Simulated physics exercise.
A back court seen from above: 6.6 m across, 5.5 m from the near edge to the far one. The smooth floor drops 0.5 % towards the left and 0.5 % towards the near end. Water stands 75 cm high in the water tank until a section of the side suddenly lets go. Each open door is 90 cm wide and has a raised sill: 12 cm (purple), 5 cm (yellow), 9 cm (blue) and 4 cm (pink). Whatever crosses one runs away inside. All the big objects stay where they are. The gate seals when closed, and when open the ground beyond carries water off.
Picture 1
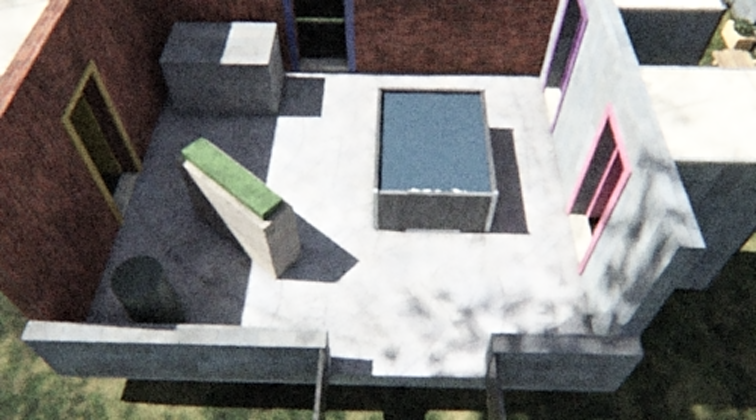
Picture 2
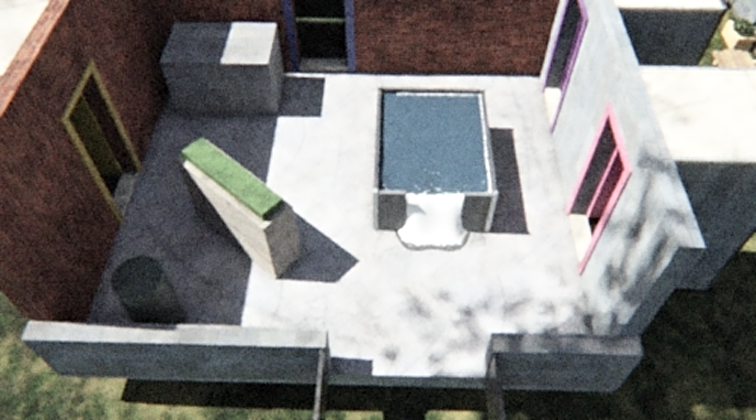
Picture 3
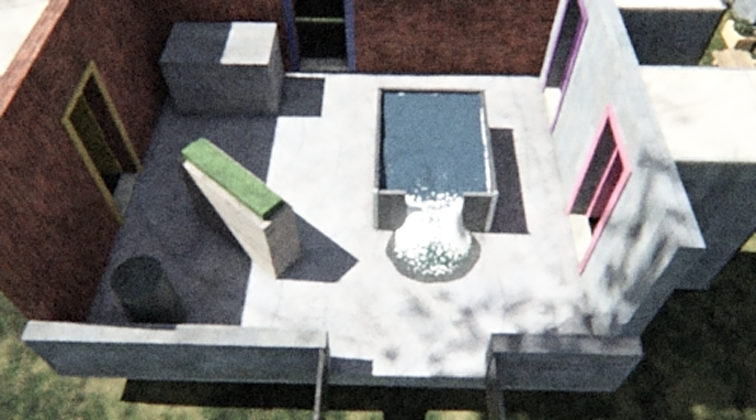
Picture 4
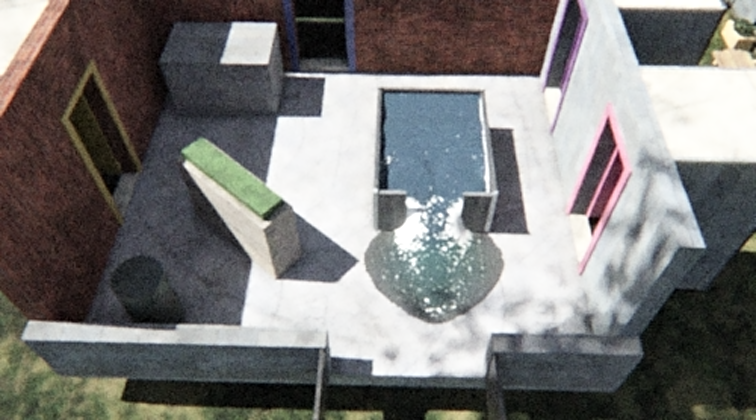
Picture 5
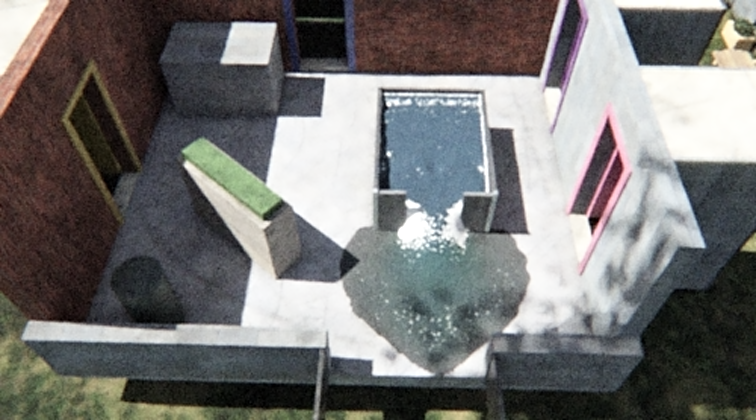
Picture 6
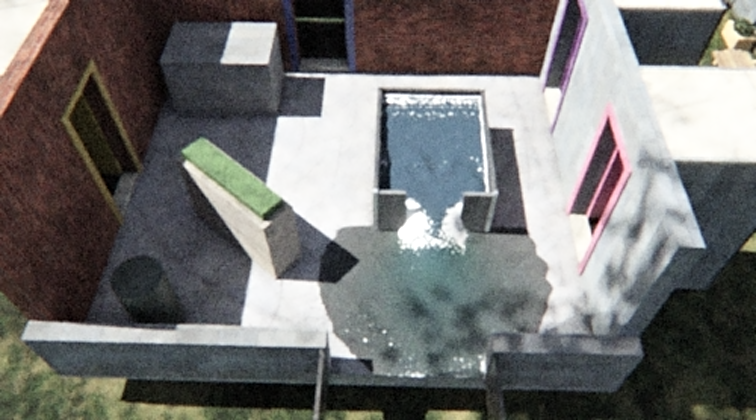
A rectangular tank of dark blue water stands right of centre on the pale floor of a walled back court, seen from above by a still camera. To its left are a slanting block topped with green, a grey box and a dark cylinder, between brick and pale walls with yellow, purple and pink door surrounds. Water pours from the tank's near side, foaming white, and spreads across the floor to the low front wall.
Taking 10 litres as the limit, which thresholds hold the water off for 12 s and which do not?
The water let in: At the purple door it does not reach the limit; at the yellow door it does not reach the limit; at the blue door it keeps below the limit; at the pink door it keeps below the limit.
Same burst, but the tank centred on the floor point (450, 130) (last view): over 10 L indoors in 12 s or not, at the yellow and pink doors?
Against that limit: Yellow below, pink over.
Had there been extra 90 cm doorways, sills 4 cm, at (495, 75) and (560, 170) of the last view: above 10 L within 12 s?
In turn: Above, not over.
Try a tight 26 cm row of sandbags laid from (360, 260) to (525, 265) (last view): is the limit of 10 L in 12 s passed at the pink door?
Then: Pink past it.
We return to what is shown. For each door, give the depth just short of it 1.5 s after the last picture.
In cm: Purple 0, yellow 0, blue 0, pink 4.
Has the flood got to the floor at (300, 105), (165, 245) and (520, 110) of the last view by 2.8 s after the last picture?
In turn: Dry, flooded, still dry.
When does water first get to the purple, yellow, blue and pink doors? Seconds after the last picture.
Purple 3.2 s, yellow 3.6 s, blue 6.5 s, pink 0.7 s.
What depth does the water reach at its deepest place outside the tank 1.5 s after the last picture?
Up to some 30 cm.
Then, 0.7 s after the last picture water covers 25 % of the floor and is deepest (40 cm) near (591, 361); purple door not reached, yellow door not reached, blue door not reached, pink door 1 cm at the sill, 0 L in.
Then, 1.5 s after the last picture water covers 25 % of the floor and is deepest (30 cm) near (591, 361); purple door not reached, yellow door not reached, blue door not reached, pink door 4 cm at the sill, 0 L in.
Then, 2.8 s after the last picture water covers 40 % of the floor and is deepest (22 cm) near (429, 240); purple door not reached, yellow door not reached, blue door not reached, pink door 5 cm at the sill, 3 L in.
Then, 6.3 s after the last picture water covers 65 % of the floor and is deepest (12 cm) near (504, 359); purple door 7 cm at the sill, 0 L in, yellow door 4 cm at the sill, 0 L in, blue door not reached, pink door 4 cm at the sill, 4 L in.
Then, 11.3 s after the last picture water covers 85 % of the floor and is deepest (6 cm) near (429, 240); purple door 4 cm at the sill, 0 L in, yellow door 3 cm at the sill, 0 L in, blue door 4 cm at the sill, 0 L in, pink door 2 cm at the sill, 5 L in.
